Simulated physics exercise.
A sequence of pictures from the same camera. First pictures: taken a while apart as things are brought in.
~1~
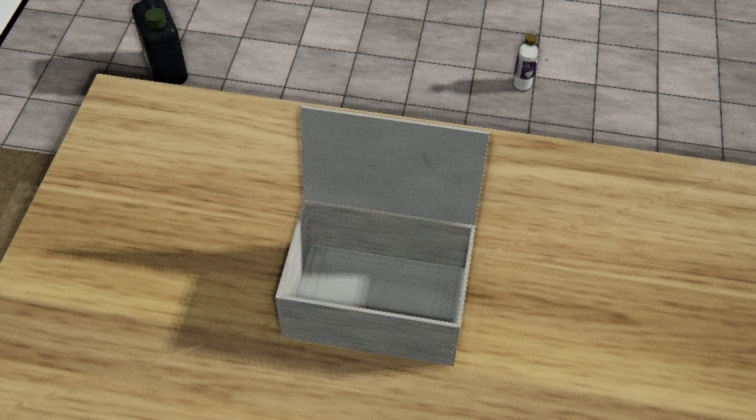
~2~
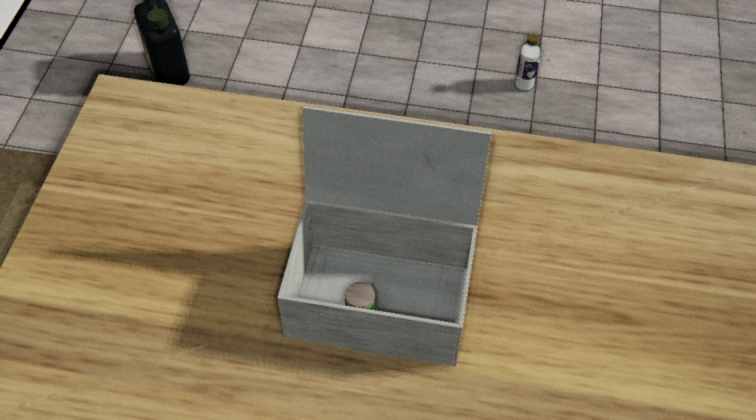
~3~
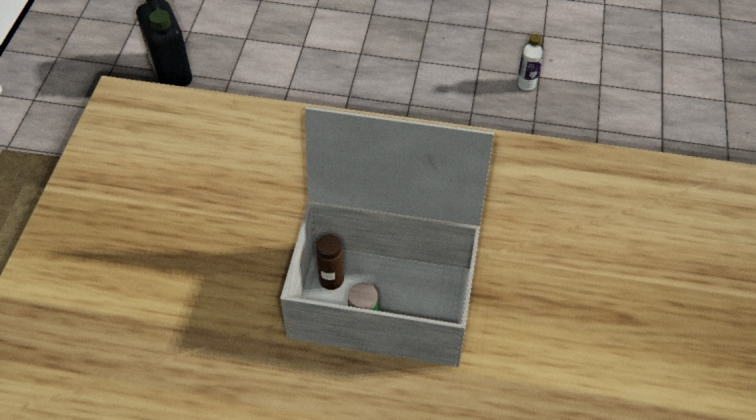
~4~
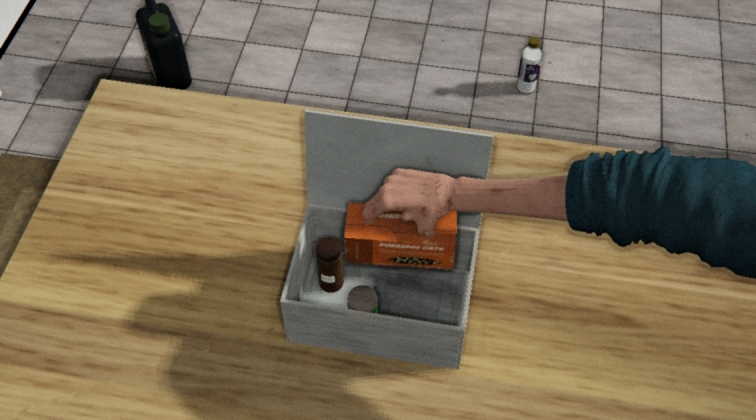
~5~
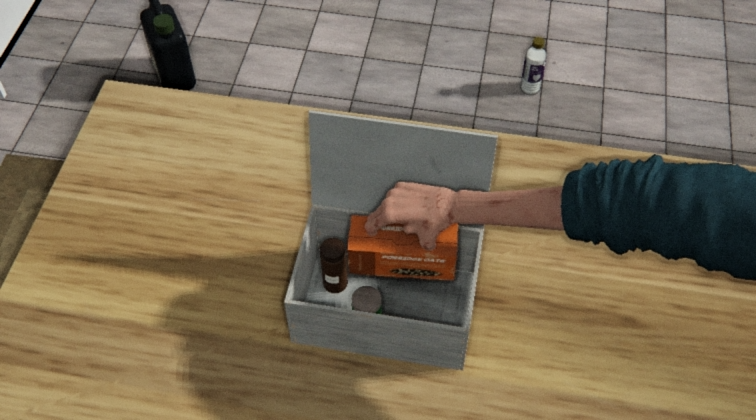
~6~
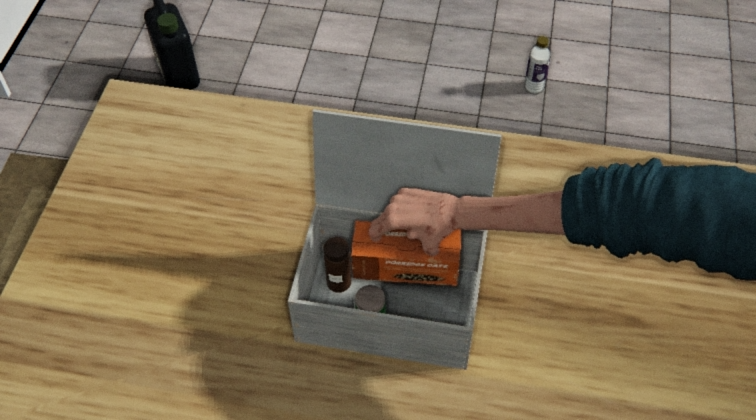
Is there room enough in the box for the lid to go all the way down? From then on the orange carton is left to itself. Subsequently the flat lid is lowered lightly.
Yes, there is room.
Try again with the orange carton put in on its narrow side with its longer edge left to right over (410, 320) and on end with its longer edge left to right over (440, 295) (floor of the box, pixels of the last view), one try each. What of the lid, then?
Try one: Lid goes down; try two: Lid stays raised.
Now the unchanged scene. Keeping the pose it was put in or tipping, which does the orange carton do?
The orange carton stays as placed.
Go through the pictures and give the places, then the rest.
The last thing is not in view yet, in the first frame.
The last thing is not in view yet, in the second frame.
The last thing is not in view yet, in the third frame.
Still above its spot; orange carton (401, 236), in the fourth frame.
Still above its spot; orange carton (403, 248), in the fifth frame.
In place under the hand; orange carton (406, 253), in the sixth frame.
Then, 1.20 s past the last view, lid starting down; orange carton displaced about its own width near (405, 290).
Then, 1.80 s past the last view, lid 41° above the rim; orange carton displaced about its own width near (405, 290).
Finally, lid shut; moved from the start, orange carton; the other 2 still in place. Final places as the last picture's camera would see them, orange carton near (405, 290).
